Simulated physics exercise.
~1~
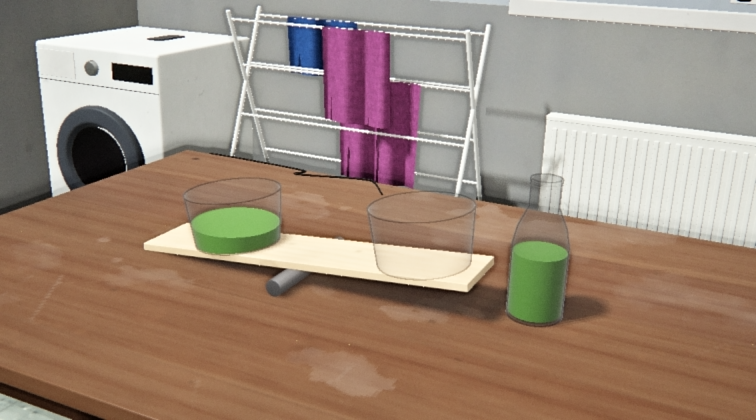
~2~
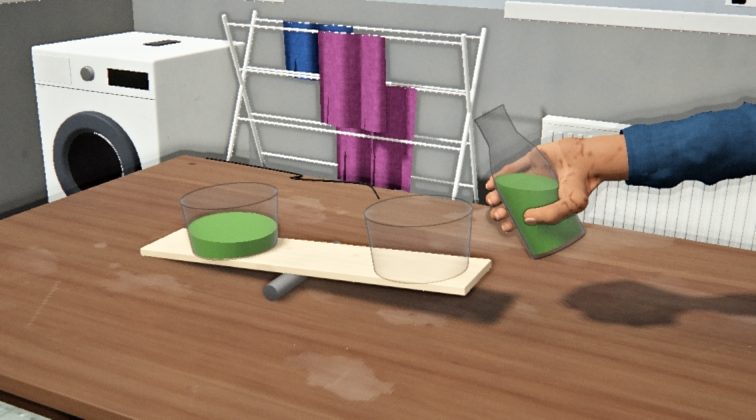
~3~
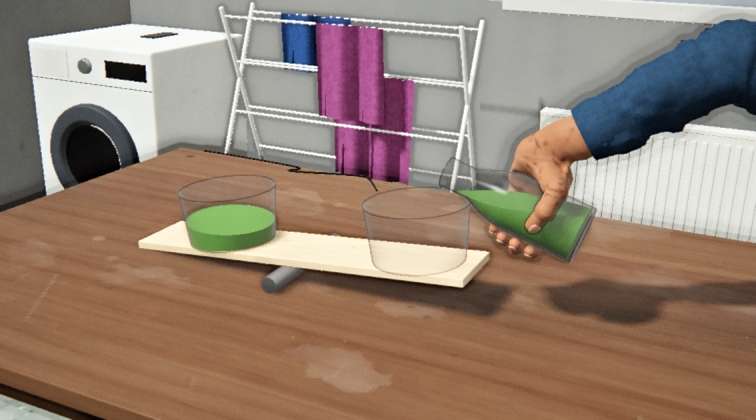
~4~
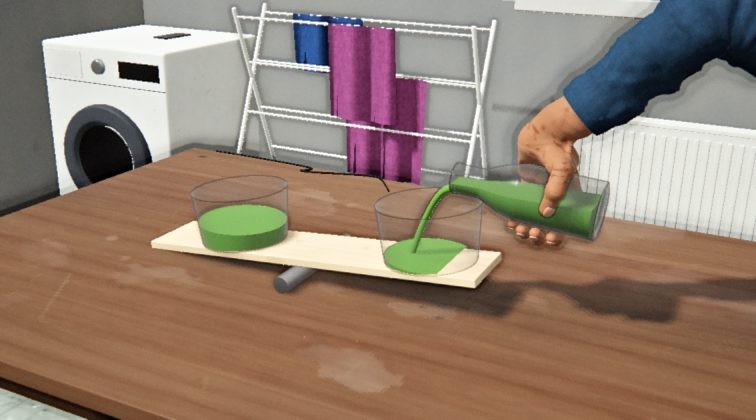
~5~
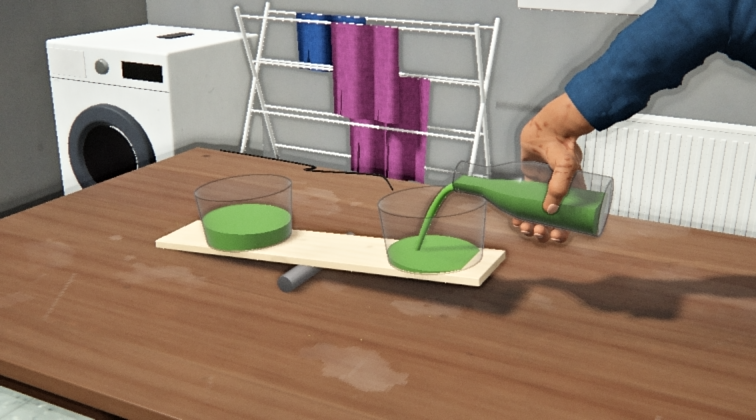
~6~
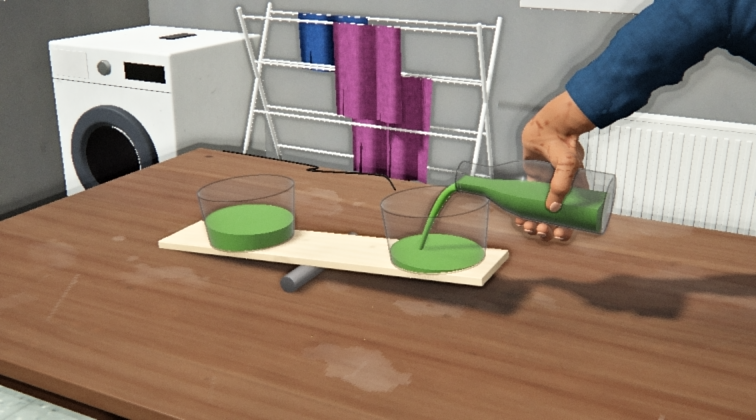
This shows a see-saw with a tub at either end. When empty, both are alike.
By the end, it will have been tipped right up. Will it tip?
The tilt reverses.
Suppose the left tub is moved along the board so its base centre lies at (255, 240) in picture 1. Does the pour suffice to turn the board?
Next it topples over.
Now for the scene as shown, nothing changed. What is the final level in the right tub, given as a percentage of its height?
30 %.
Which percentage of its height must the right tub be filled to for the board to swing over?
It comes to about 20 in a hundred.
Soon after, the right tub is about a quarter full; the board has swung over, and that end is down.
In the end, the right tub is about a third full; the board has swung over, and that end is down.
